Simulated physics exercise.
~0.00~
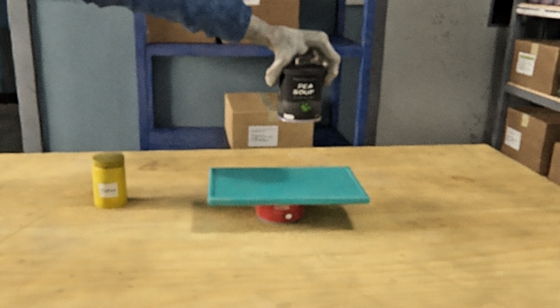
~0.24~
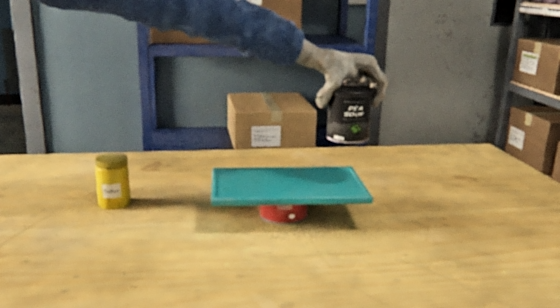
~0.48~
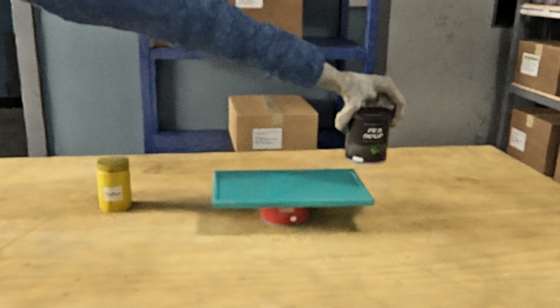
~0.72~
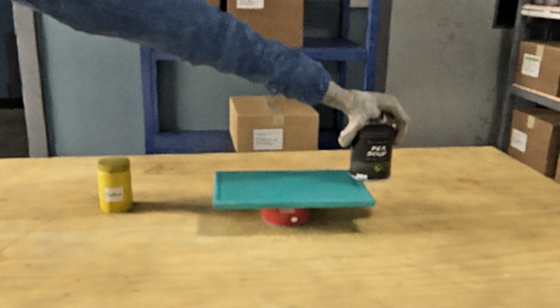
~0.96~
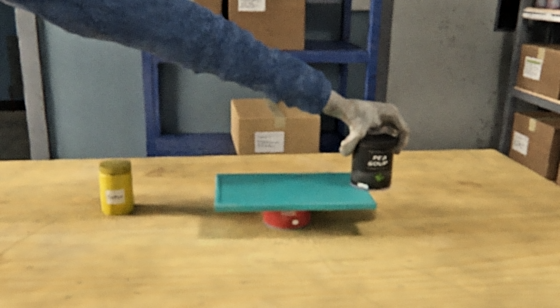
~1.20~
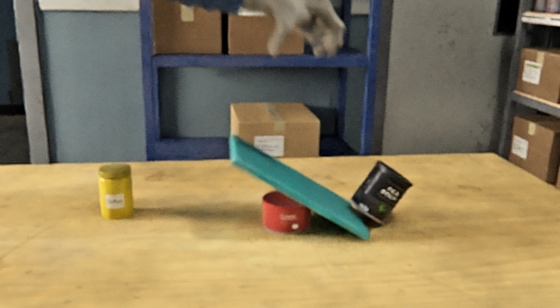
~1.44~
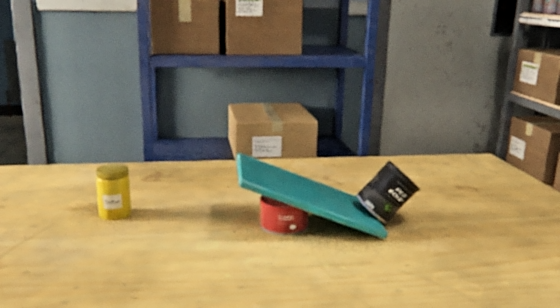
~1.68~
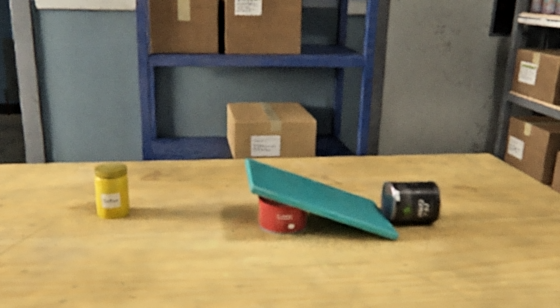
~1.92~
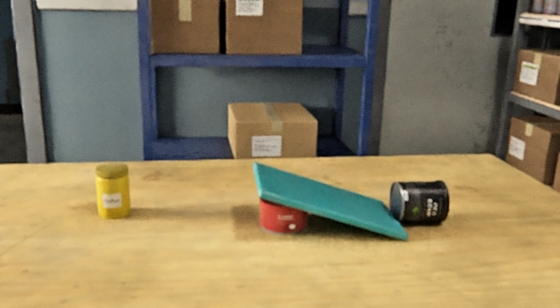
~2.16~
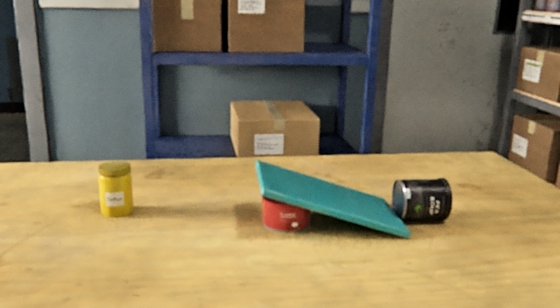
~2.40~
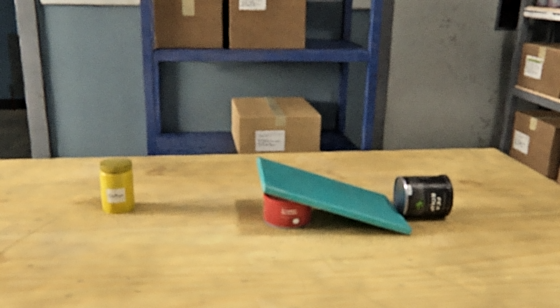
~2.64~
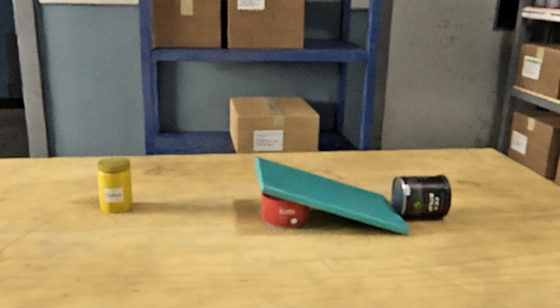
A gloved hand in a blue sleeve holds a black tin above a wooden table, seen from the front by a slightly swaying camera, with shelves and cardboard boxes behind. A turquoise tray lies flat on a red tub near the middle, and a yellow jar stands to the left. The hand carries the tin right and lowers it onto the tray's right end, then lets go and withdraws. The tray tips steeply down to the right, and the tin tilts and topples off onto its side. The tray slides a little right and settles, leaning on the unmoved tub beside the fallen tin.
